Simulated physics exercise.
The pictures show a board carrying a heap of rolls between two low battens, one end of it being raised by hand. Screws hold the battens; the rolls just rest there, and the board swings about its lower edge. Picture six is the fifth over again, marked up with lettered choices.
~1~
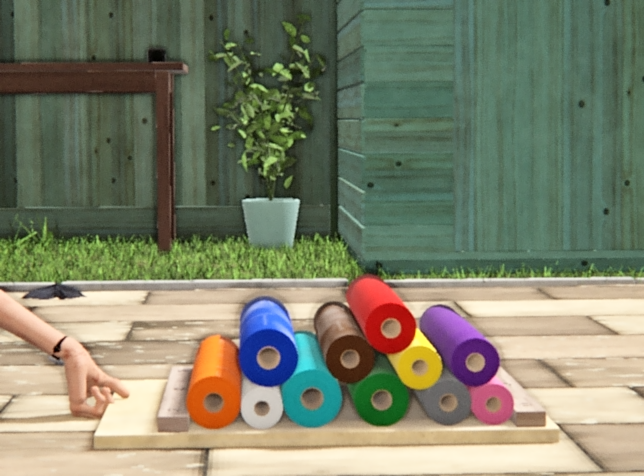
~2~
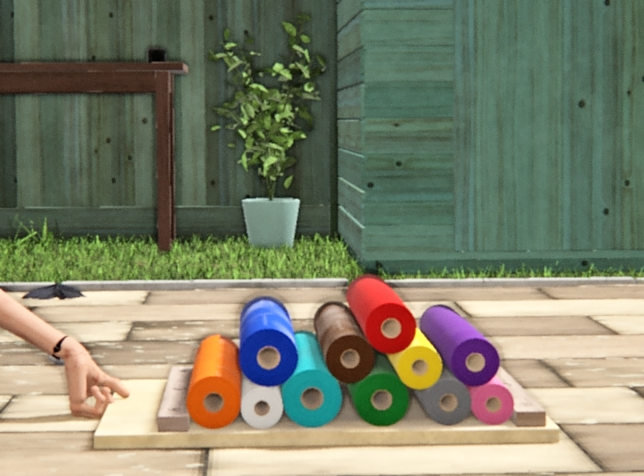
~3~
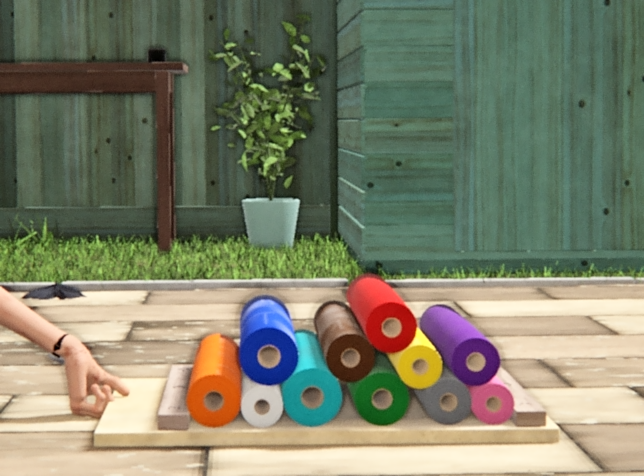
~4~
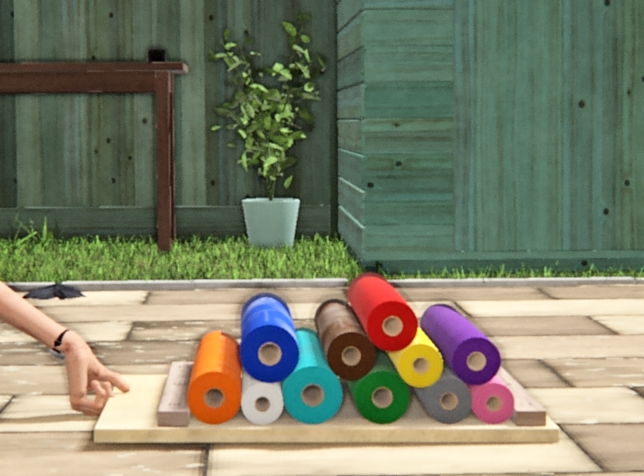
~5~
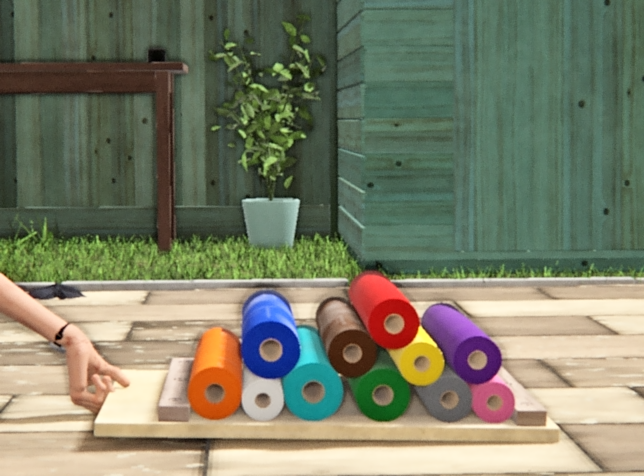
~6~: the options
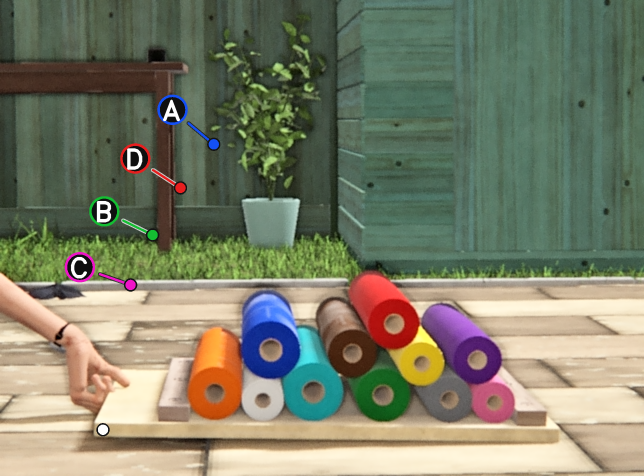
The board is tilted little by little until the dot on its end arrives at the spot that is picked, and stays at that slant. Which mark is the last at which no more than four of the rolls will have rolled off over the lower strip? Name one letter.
Stop at A.
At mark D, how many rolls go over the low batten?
With D, four.
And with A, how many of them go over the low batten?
With A, four.
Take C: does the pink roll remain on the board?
Yes, with C.
On the marked copy, A at (214, 144); B at (153, 235); C at (131, 285); D at (180, 188); the white dot at (103, 430).
Taking A. A third of the way, board at 21°.
Two thirds of the way, board at 40°.
When it is over, board at 40°, four over the low batten (yellow, brown, purple, red).
As for the rest, B four over the low batten (yellow, brown, purple, red); C two over the low batten (yellow, purple); D four over the low batten (yellow, brown, purple, red).
